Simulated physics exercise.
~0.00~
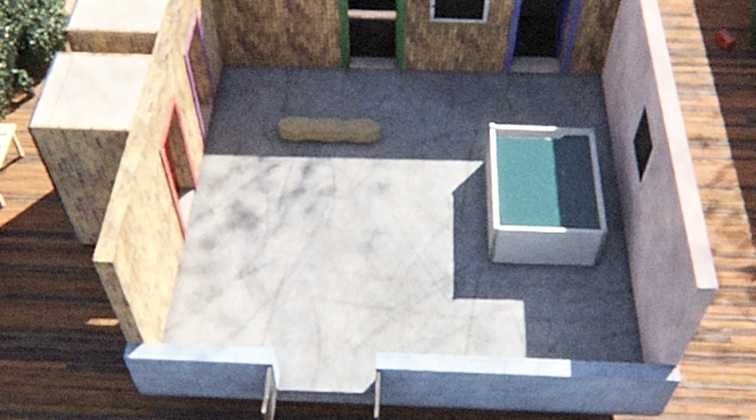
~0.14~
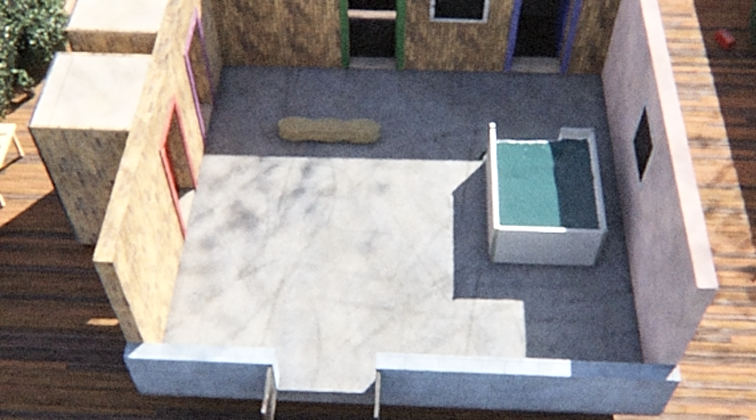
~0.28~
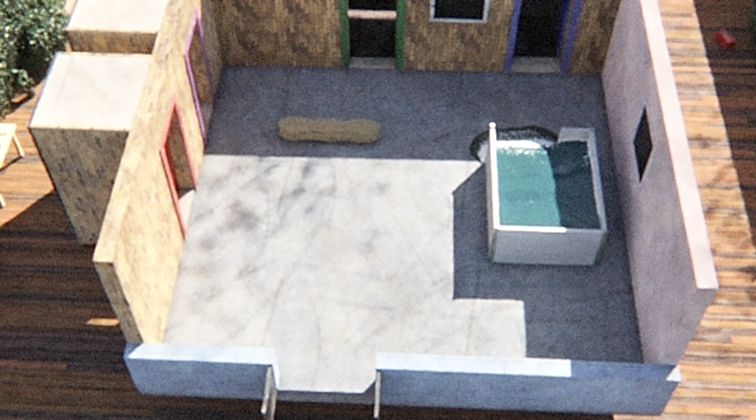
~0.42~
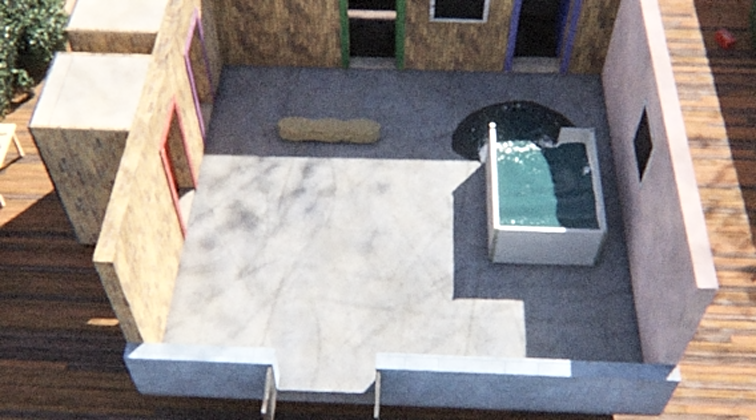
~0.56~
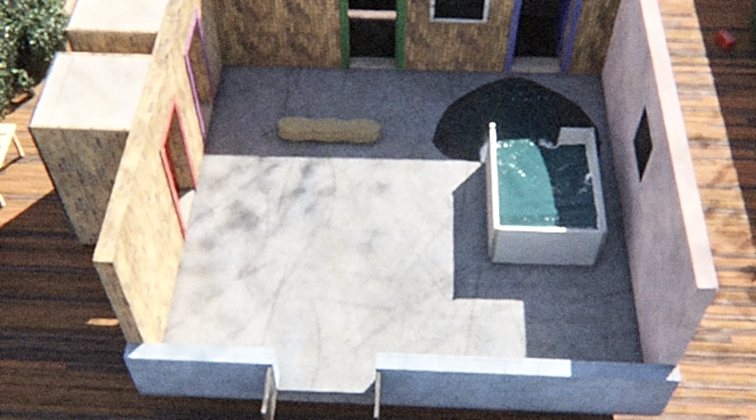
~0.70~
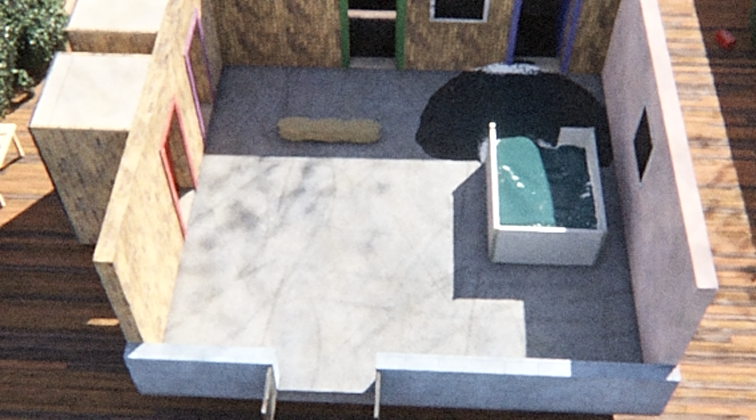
A walled courtyard with a tank of green water, its far side opening and a dark puddle spreading across the paving behind.
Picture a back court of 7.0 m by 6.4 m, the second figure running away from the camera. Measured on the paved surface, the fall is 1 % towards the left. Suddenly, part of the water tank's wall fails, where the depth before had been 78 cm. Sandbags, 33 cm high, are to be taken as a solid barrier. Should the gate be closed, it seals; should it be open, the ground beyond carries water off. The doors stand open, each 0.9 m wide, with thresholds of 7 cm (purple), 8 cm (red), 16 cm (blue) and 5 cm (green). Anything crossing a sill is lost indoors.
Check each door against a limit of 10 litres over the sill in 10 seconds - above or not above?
At the end, purple door: The total grows larger than the cap; red door: The total remains smaller than the cap; blue door: The total grows larger than the cap; green door: The total grows larger than the cap.
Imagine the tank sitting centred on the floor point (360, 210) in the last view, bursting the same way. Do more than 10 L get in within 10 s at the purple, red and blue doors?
Then: Purple above, red past it, blue not over.
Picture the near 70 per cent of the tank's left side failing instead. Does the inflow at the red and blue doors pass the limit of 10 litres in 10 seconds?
Door red goes beyond, door blue stays within.
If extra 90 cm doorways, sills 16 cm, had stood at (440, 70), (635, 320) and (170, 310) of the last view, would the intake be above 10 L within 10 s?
In that order: Over, under, below.
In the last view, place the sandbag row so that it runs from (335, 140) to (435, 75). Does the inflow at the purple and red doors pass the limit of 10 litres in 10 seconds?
Then the purple door is short of it and the red door is short of it.
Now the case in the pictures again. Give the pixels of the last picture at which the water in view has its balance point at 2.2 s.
Around (504, 147) in the last picture.
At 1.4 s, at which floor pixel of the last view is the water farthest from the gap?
Somewhere around (367, 71).
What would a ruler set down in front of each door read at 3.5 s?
In centimetres - purple: 18, red: 0, blue: 20, green: 9.
After 1.4 s water covers 20 % of the floor and is deepest (40 cm) near (493, 74); purple door not reached, red door not reached, blue door 36 cm at the sill, 64 L in, green door 8 cm at the sill, 0 L in.
After 2.2 s water covers 25 % of the floor and is deepest (34 cm) near (543, 83); purple door not reached, red door not reached, blue door 34 cm at the sill, 155 L in, green door 13 cm at the sill, 14 L in.
After 3.5 s water covers 35 % of the floor and is deepest (25 cm) near (219, 81); purple door 18 cm at the sill, 10 L in, red door not reached, blue door 20 cm at the sill, 220 L in, green door 9 cm at the sill, 38 L in.
After 6.0 s water covers 55 % of the floor and is deepest (18 cm) near (218, 88); purple door 16 cm at the sill, 103 L in, red door 5 cm at the sill, 0 L in, blue door 12 cm at the sill, 229 L in, green door 7 cm at the sill, 52 L in.
After 10.0 s water covers 80 % of the floor and is deepest (12 cm) near (212, 117); purple door 11 cm at the sill, 180 L in, red door 5 cm at the sill, 0 L in, blue door 4 cm at the sill, 229 L in, green door 5 cm at the sill, 56 L in.
